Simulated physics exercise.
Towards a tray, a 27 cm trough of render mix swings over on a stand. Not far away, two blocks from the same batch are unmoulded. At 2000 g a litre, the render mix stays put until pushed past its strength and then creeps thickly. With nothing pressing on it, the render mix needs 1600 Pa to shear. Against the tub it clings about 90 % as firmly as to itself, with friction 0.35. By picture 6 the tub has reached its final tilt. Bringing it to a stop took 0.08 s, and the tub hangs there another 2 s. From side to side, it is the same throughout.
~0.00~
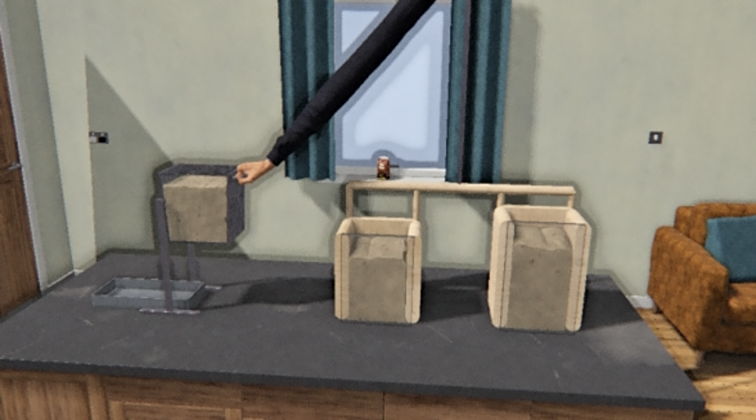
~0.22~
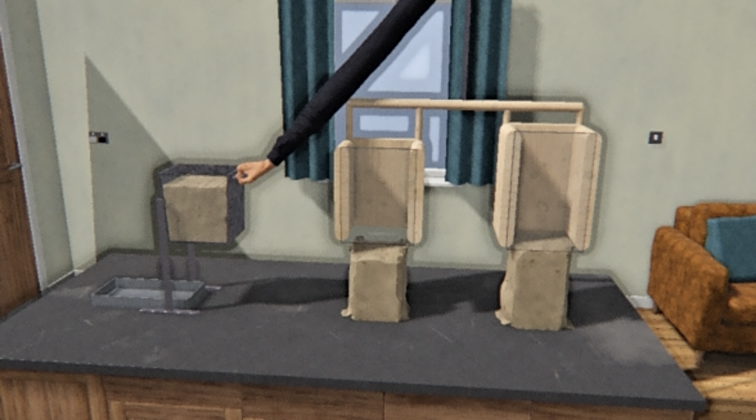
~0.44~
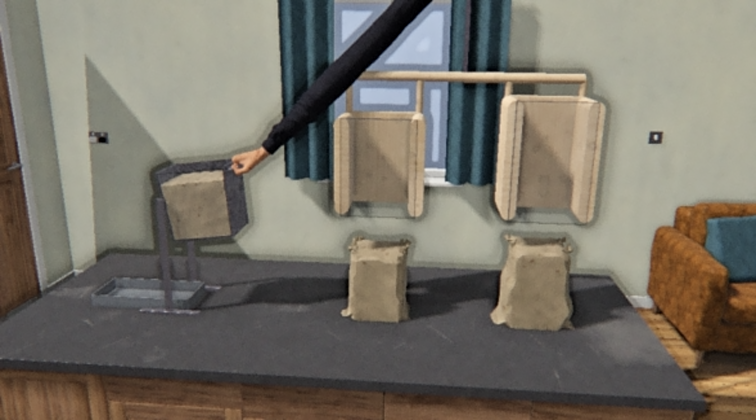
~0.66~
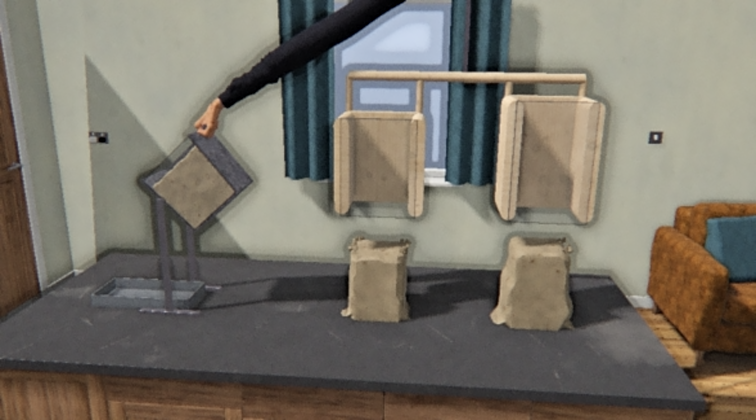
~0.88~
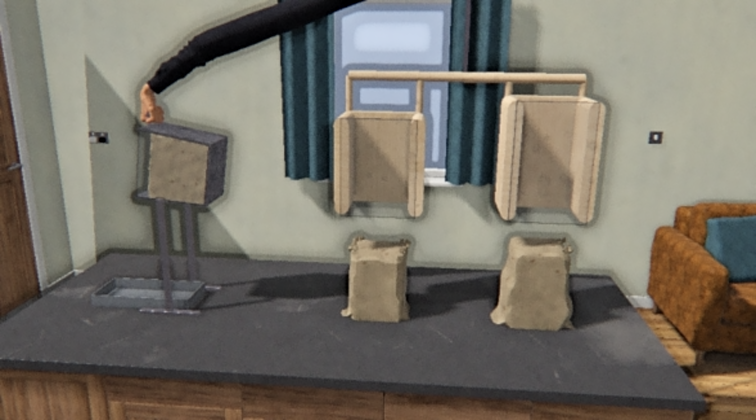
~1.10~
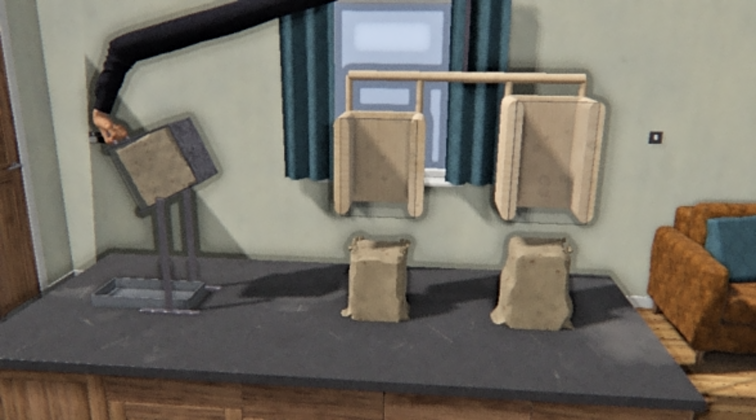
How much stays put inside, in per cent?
0 %.
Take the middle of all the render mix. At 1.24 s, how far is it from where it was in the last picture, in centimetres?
5 cm.
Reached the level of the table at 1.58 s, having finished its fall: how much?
At that moment, near 0 % is down.
By 1.24 s, the tub is at 114 degrees and holds 95 %.
By 1.41 s, the tub is at 114 degrees and holds 56 %.
By 1.58 s, the tub is at 114 degrees and holds 6 %.
By 1.75 s, the tub is at 114 degrees and holds 0 %.
By 3.10 s, at the end, the tub is at 114 degrees and holds 0 %.
